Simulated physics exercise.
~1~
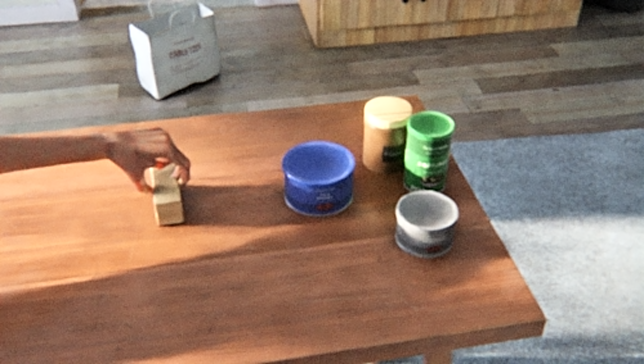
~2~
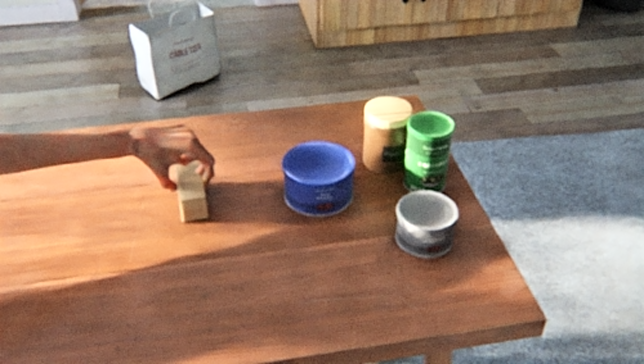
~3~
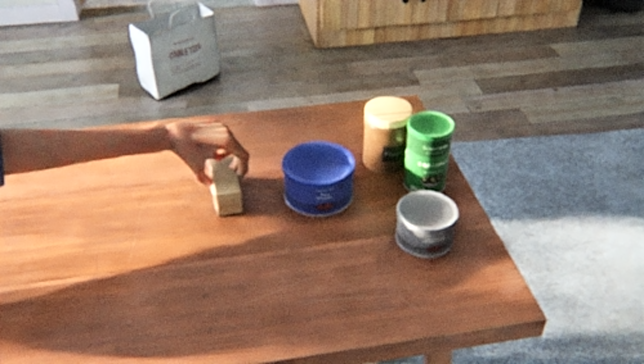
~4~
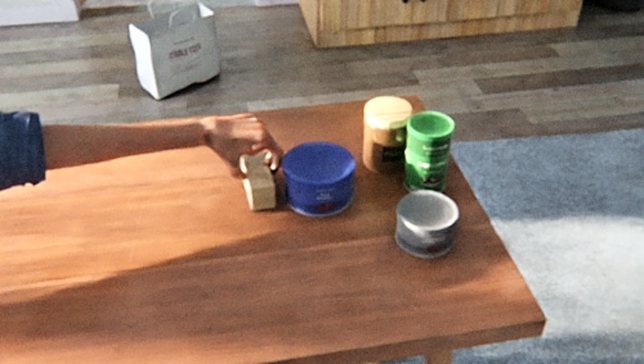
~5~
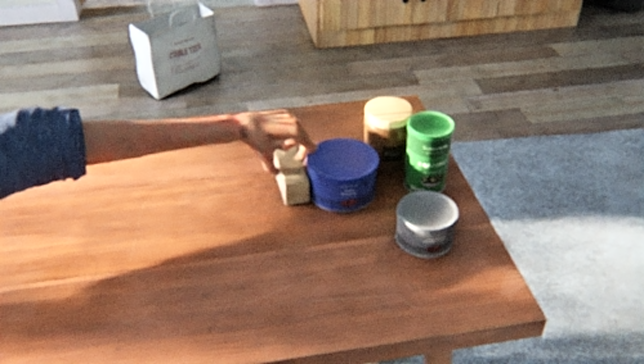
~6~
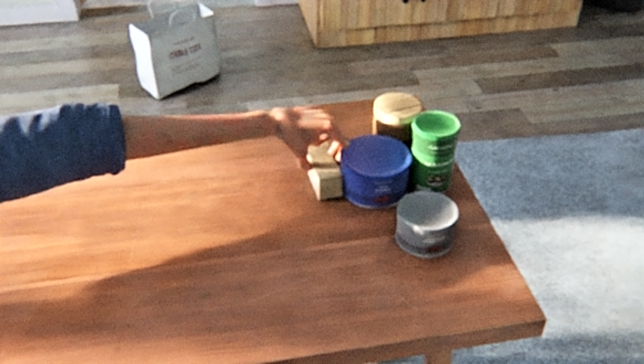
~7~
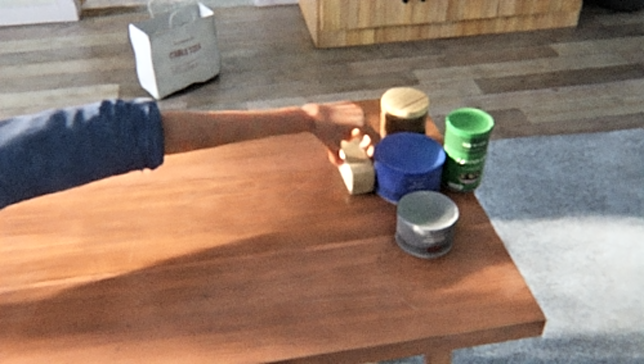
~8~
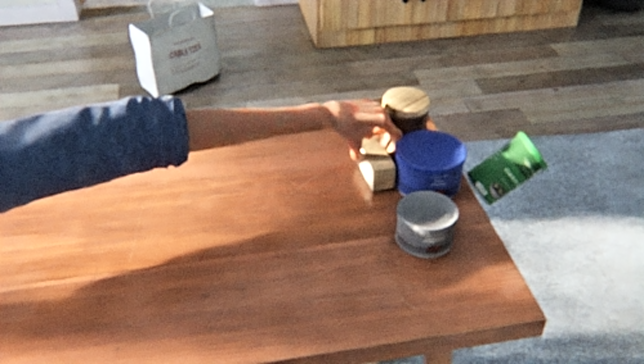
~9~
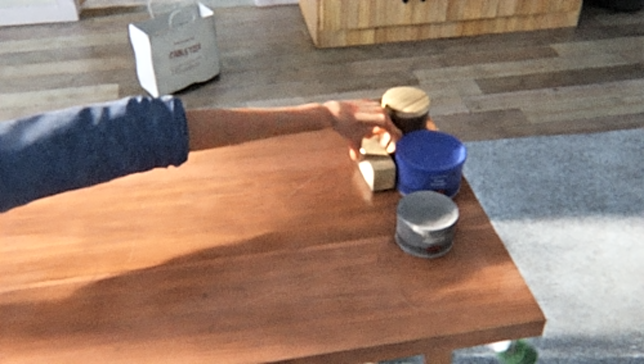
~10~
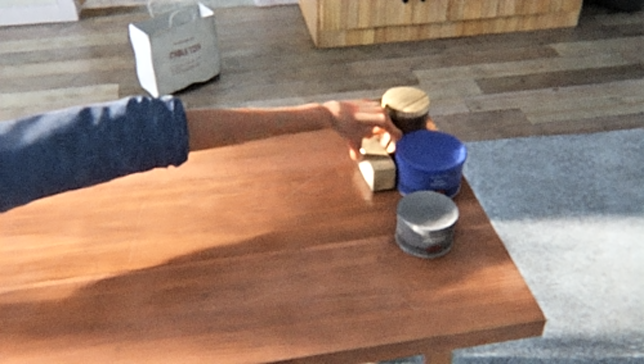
At first, a hand holds a small wooden block on a table, to the left of a blue tub, a brown jar, a green tin and a grey tub. The hand slides the block right until it meets the blue tub and pushes it along. The blue tub closes in on the jar and tin, and both shift, the tin moving toward the table's right edge. The green tin then tips over the edge and drops out of view beside the table. The hand stops, leaving the blue tub and brown jar upright near the edge, while the grey tub has stayed in place.
